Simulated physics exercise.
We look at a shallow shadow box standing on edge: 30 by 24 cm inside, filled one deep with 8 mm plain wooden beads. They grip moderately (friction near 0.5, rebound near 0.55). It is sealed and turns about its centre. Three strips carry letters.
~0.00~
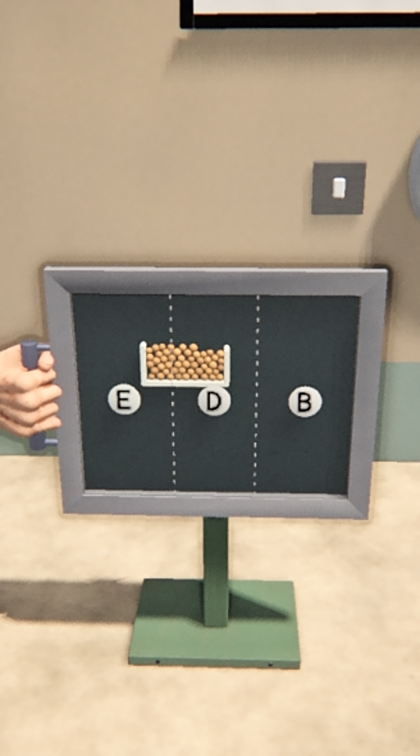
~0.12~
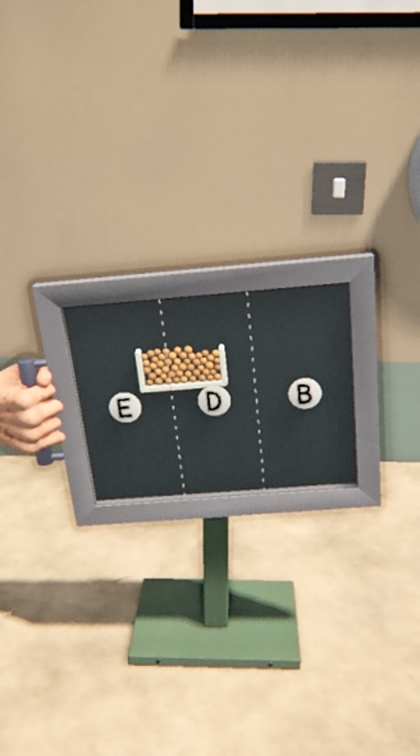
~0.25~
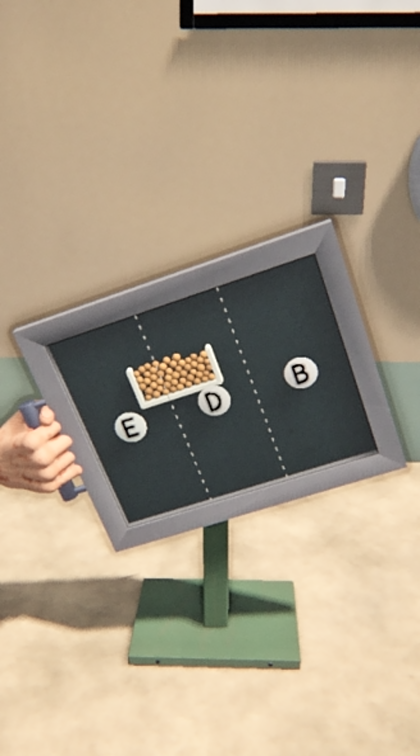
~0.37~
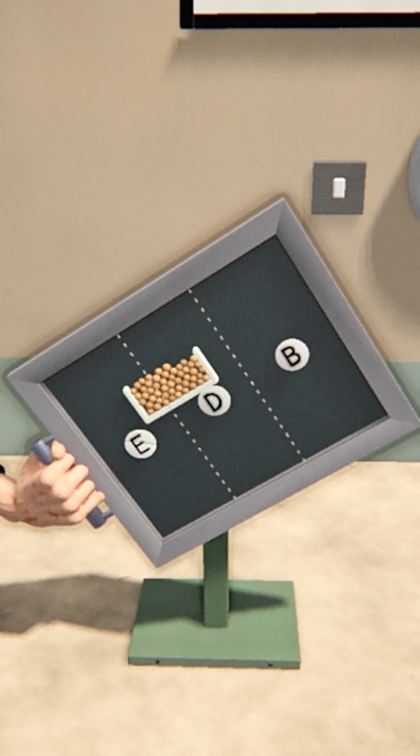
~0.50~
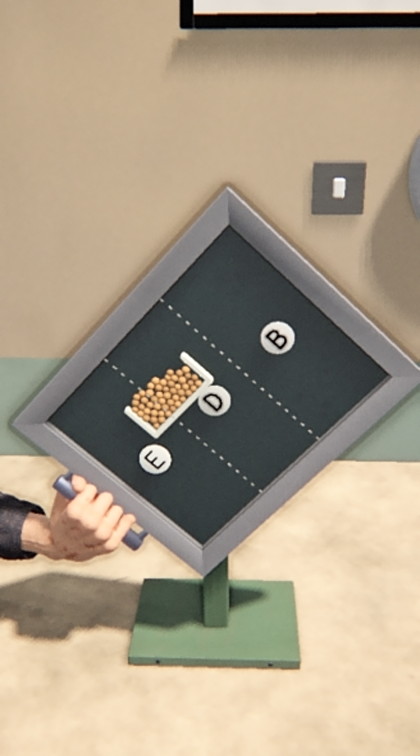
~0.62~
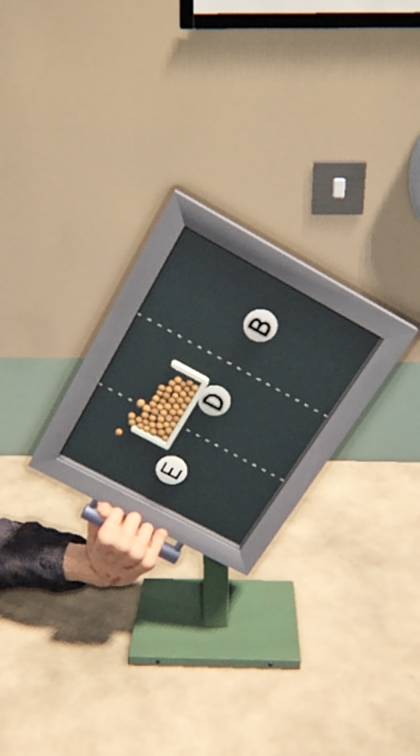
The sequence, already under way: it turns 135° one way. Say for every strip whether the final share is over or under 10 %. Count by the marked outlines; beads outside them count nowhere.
Strip B under, strip D under, strip E over 10 %.
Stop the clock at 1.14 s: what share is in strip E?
Roughly 95 per cent.
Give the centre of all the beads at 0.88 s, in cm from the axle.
About 5 cm left and 7 cm below.
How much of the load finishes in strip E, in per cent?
About 100 per cent.
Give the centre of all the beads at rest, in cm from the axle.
About 2 cm right and 15 cm below.
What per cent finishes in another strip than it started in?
Roughly 65 per cent.
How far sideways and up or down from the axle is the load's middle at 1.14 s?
Some 2 cm left and 13 cm below.
After 0.88 s, it stands 89° anticlockwise; the beads' middle is 5 cm left of and 7 cm below the centre; D 30 %, E 70 %.
After 1.14 s, it stands 118° anticlockwise; the beads' middle is 2 cm left of and 13 cm below the centre; D 5 %, E 95 %.
After 1.37 s, it stands 135° anticlockwise; the beads' middle is 2 cm right of and 15 cm below the centre; E 100 %.
Settled by 1.8 s, it stands 135° anticlockwise; B 0 %, D 0 %, E 100 %.
